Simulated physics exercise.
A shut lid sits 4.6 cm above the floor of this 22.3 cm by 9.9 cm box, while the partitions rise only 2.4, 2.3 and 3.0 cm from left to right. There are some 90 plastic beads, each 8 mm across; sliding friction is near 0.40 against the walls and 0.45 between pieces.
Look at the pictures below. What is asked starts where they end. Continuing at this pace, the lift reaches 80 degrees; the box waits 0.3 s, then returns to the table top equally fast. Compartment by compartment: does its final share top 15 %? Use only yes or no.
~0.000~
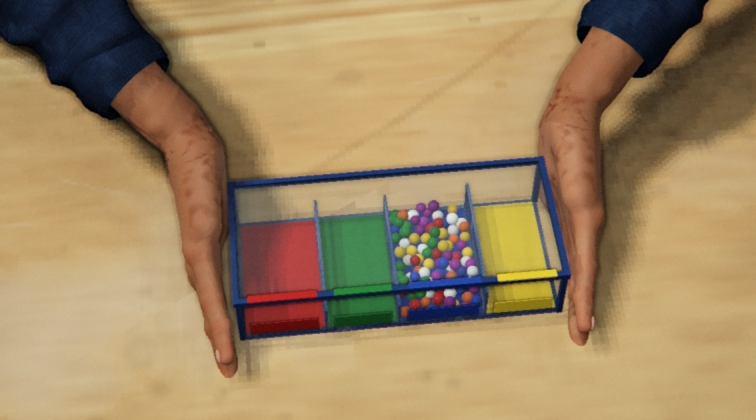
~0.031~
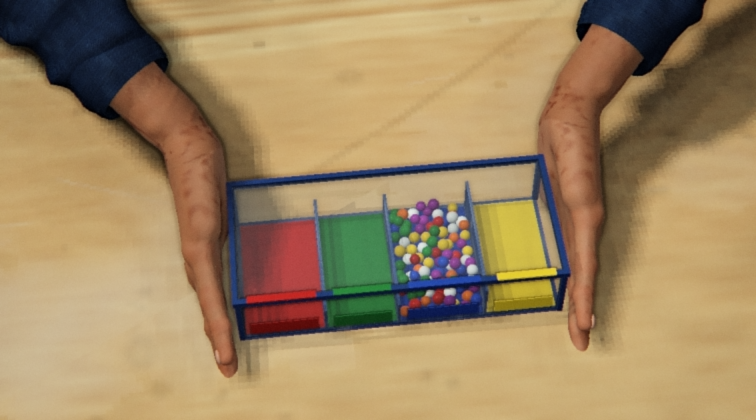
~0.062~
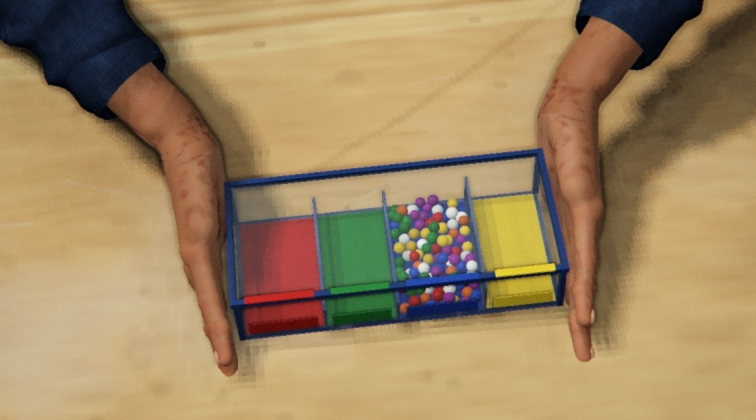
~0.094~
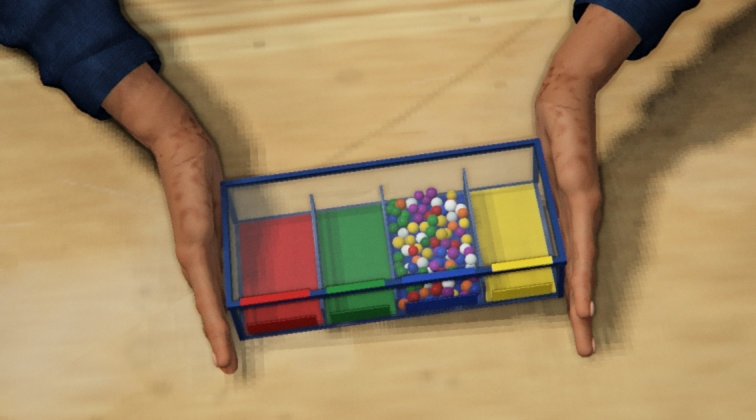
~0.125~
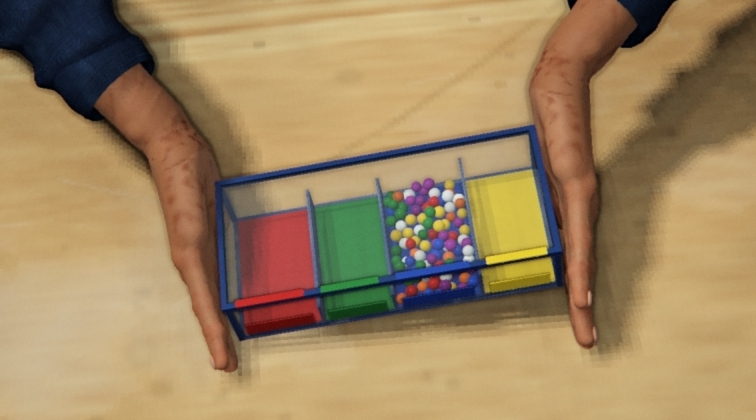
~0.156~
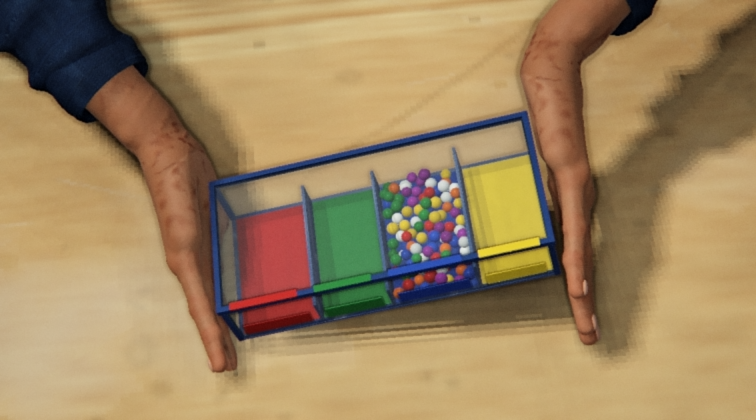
Red: Yes; blue: Yes; green: No; yellow: No.
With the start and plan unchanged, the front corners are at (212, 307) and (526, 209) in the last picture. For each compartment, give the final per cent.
Red = 60 %; blue = 30 %; green = 10 %; yellow = 0 %.
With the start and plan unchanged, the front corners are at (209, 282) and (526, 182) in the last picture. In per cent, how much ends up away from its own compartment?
Then roughly 75 per cent.
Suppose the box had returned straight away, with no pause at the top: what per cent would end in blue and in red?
Blue keeps 35% and red keeps 35%.
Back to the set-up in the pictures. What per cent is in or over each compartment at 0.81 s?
Red 20, blue 55, green 25, yellow 0.
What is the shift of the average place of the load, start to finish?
Some 7.0 cm.
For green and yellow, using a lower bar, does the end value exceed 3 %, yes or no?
With green that holds, while with yellow that fails.
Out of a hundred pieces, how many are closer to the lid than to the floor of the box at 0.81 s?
Roughly 40 per cent.
After 0.81 s, tilt 80 degrees; red 20 %, blue 55 %, green 25 %.
After 1.25 s, tilt 46 degrees; red 45 %, blue 45 %, green 10 %.
After 1.77 s, tilt 0 degrees; red 45 %, blue 45 %, green 10 %.
At rest (2.3 s), red 45 %, blue 45 %, green 10 %, yellow 0 %.
